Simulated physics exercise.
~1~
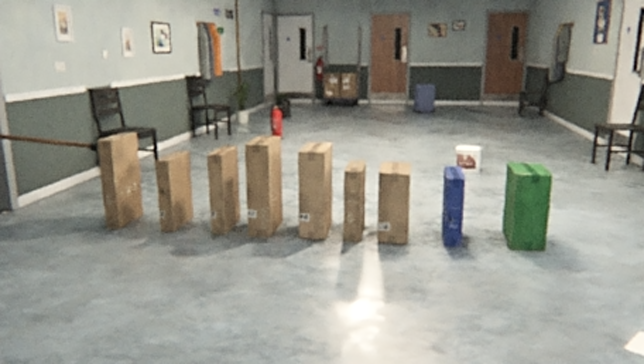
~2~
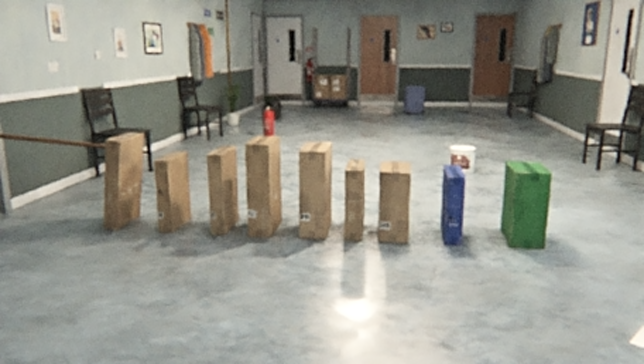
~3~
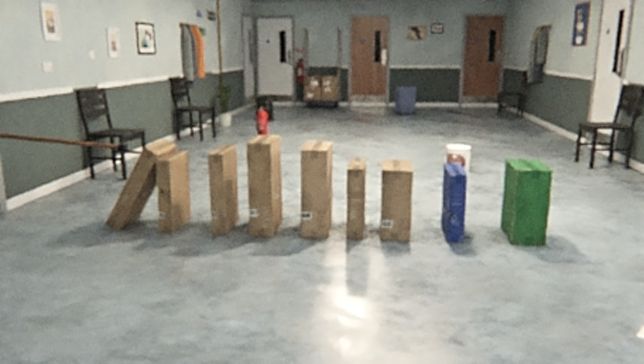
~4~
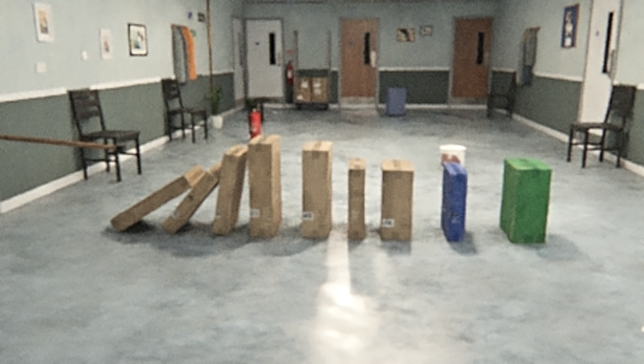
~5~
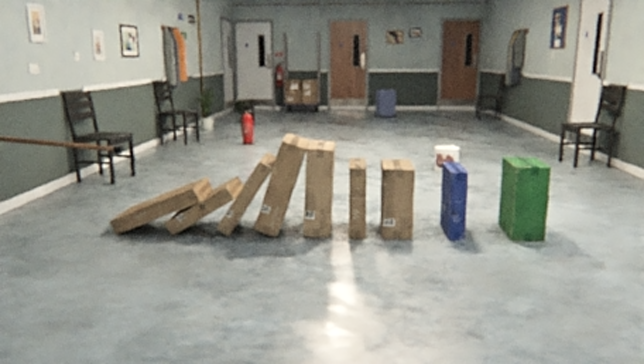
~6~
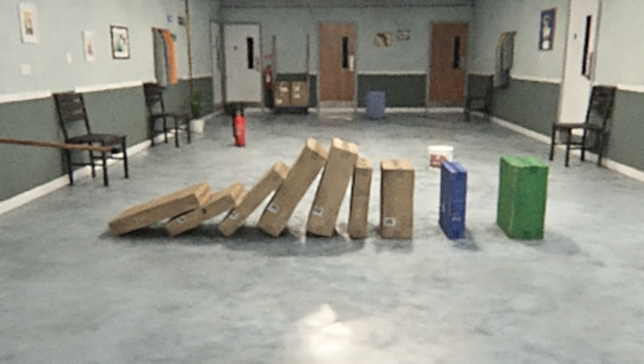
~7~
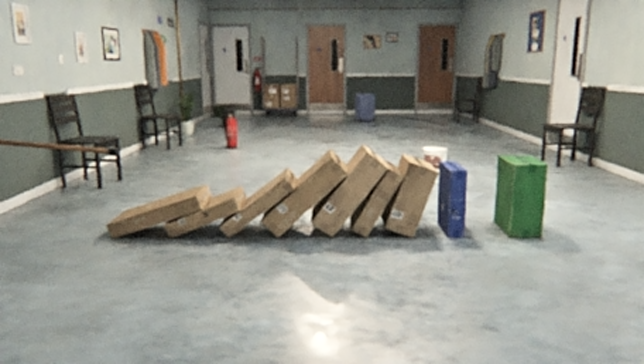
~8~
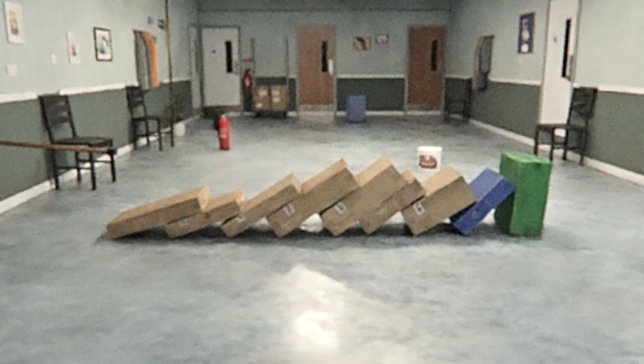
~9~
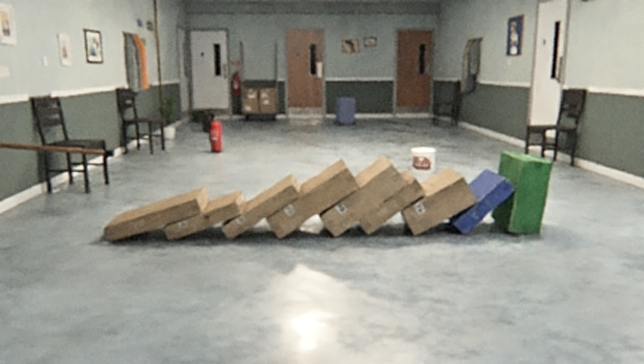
A row of upright cartons topples rightward until the blue one leans on the standing green one.
